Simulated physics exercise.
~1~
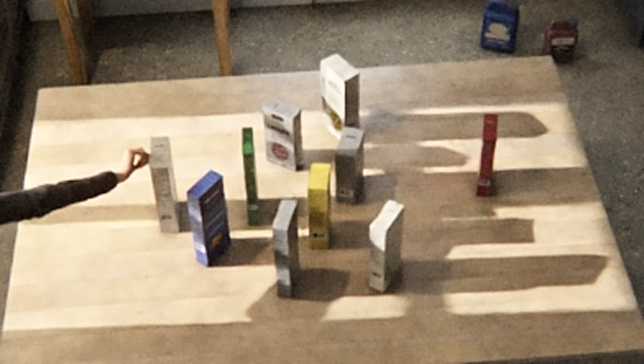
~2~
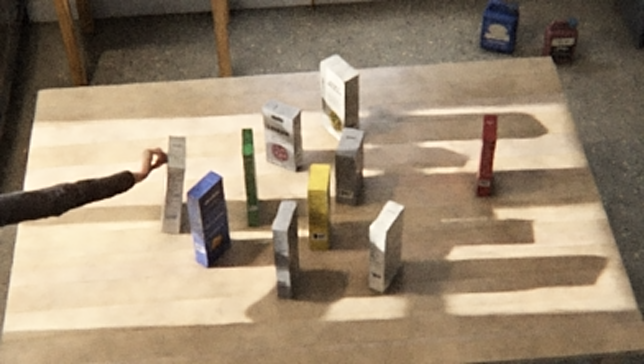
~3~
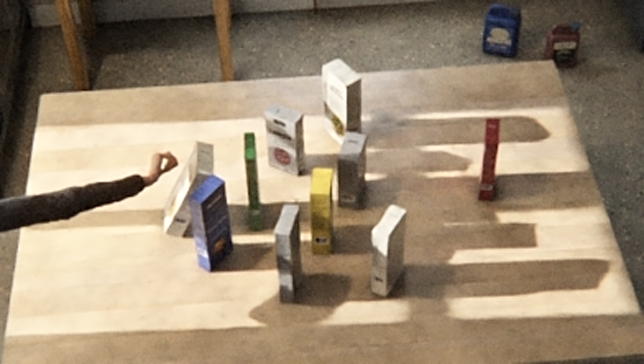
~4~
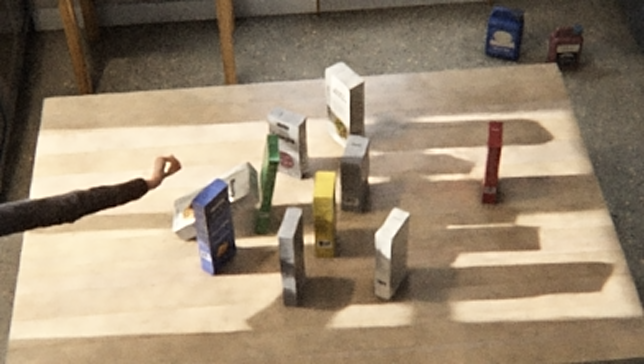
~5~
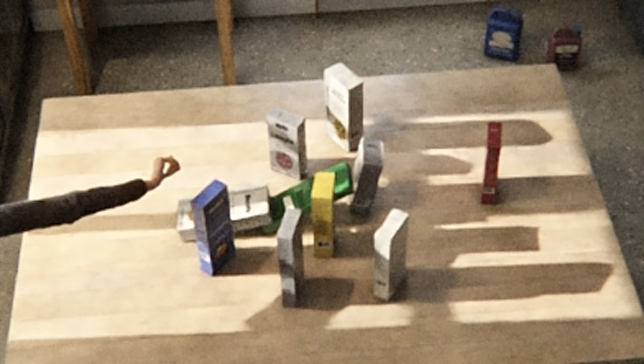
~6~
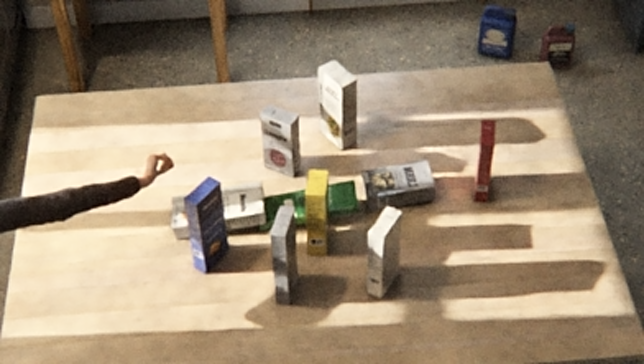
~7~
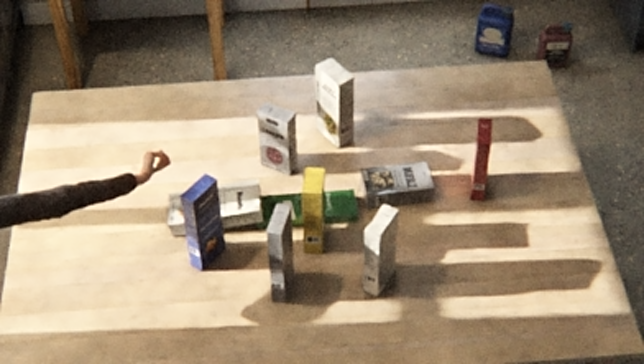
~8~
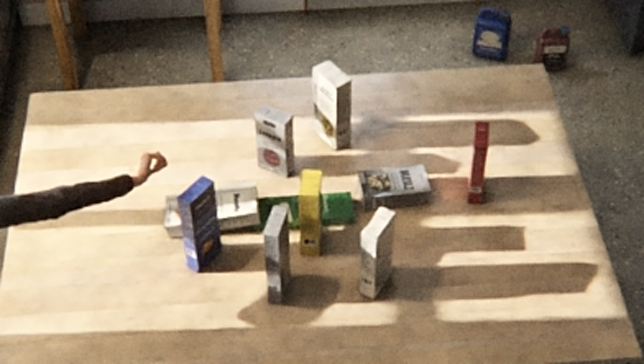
A hand reaches in from the left and tips a pale box on a sunlit wooden table, seen from above at a slight sway. Around it stand other slim upright boxes, blue, green and yellow among grey and white ones, with a red one apart at the right. The pale box leans right and falls behind the blue box, knocking the green one over. The green box drops behind the yellow one and topples a grey box, which falls flat toward the right. The three lie in a row, short of the red box, which stays standing with the rest while the hand hovers.
